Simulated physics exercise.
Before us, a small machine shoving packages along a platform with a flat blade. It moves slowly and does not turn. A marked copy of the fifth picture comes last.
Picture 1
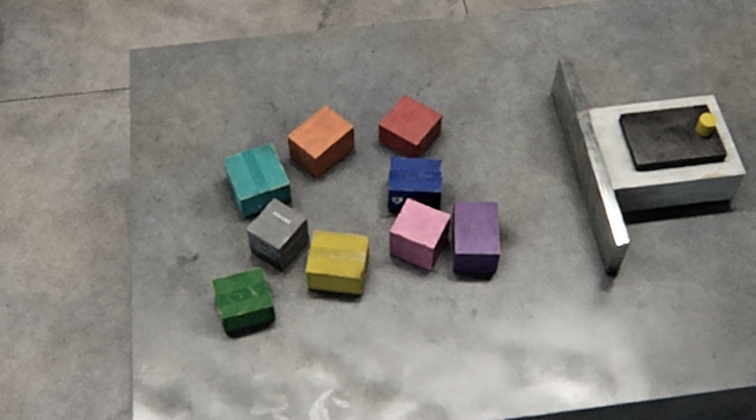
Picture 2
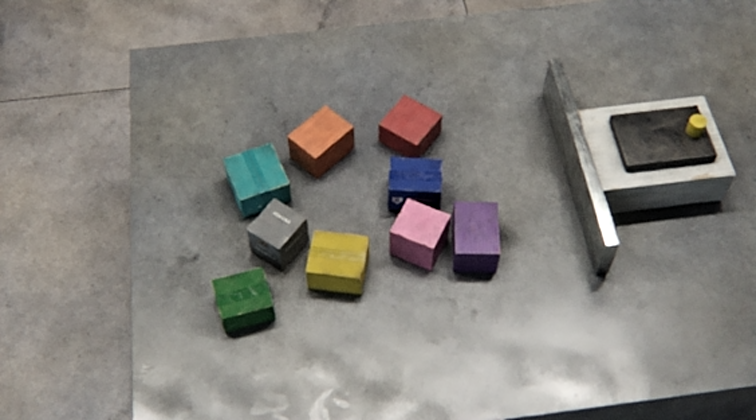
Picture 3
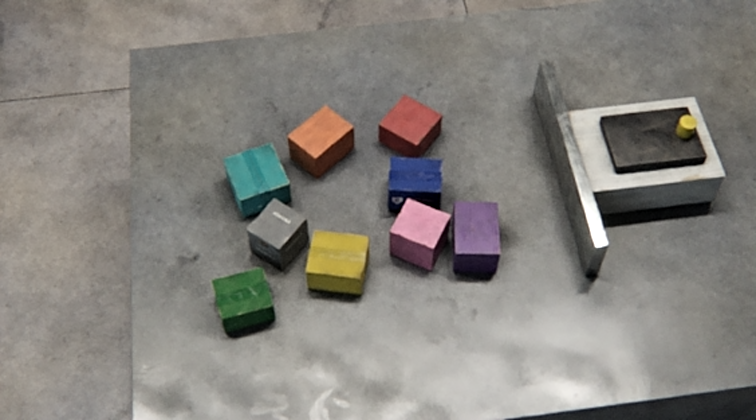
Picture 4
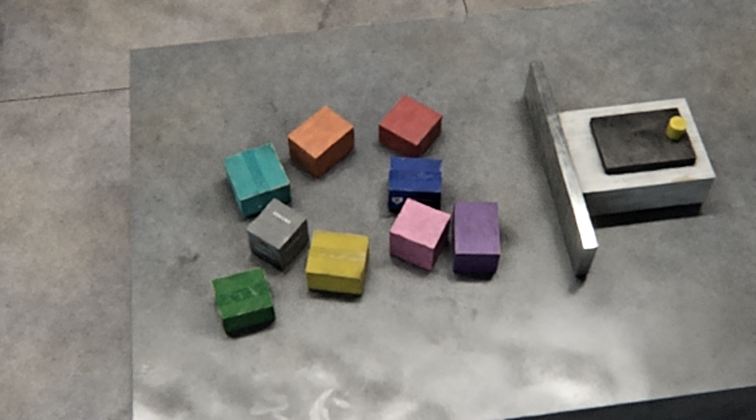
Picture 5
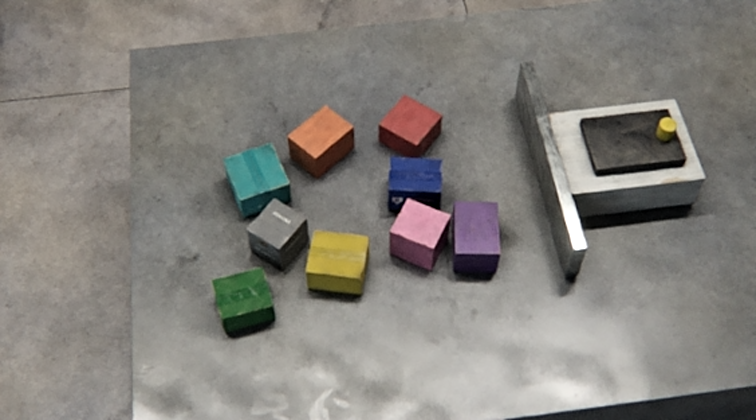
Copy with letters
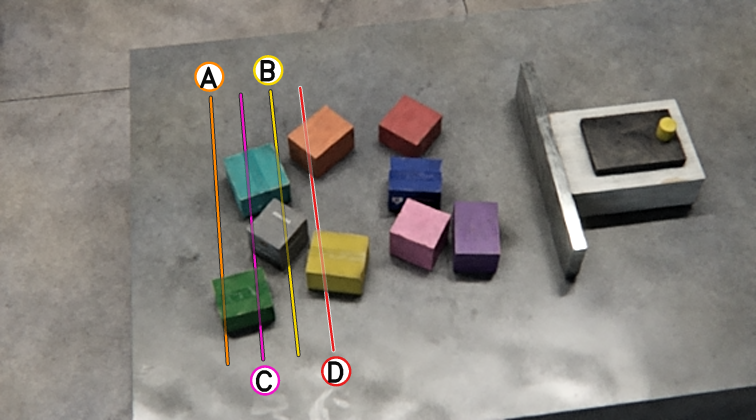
A small pale machine with a flat upright blade slides slowly left, without turning, across a grey platform seen from a fixed, high angle. Left of it sit nine small boxes: orange and red at the top, turquoise, grey and green on the left, yellow below centre, and blue, pink and purple nearer the blade. The machine narrows the gap slightly, touching none of the boxes, which all stay still.
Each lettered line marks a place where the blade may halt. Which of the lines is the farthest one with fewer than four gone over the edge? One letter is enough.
Stop at A.
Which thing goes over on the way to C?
The green parcel.
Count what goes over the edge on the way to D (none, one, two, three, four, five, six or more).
In all, none.
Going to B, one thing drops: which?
The green parcel goes over.
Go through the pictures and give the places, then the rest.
The first frame shows pink crate (420, 235); red crate (410, 129); grey box (279, 235).
The second frame shows robot (656, 138); orange crate (321, 142).
The third frame shows robot (646, 139); turquoise box (258, 180).
The fourth frame shows robot (635, 140); purple crate (476, 237).
The fifth frame shows robot (625, 141); pink crate (420, 235); red crate (410, 129); grey box (279, 235).
On the marked copy, A at (219, 220); B at (283, 212); C at (251, 216); D at (315, 208).
Following A. Soon after the start, robot (509, 154); red crate (381, 132); yellow box (320, 267).
Later, robot (389, 168); green parcel (146, 324); yellow box (195, 290).
In the end, robot (295, 179); yellow box over the edge; turquoise box over the edge; three fallen.
As for the rest, B is within the limit but short; C is within the limit but short; D is within the limit but short.
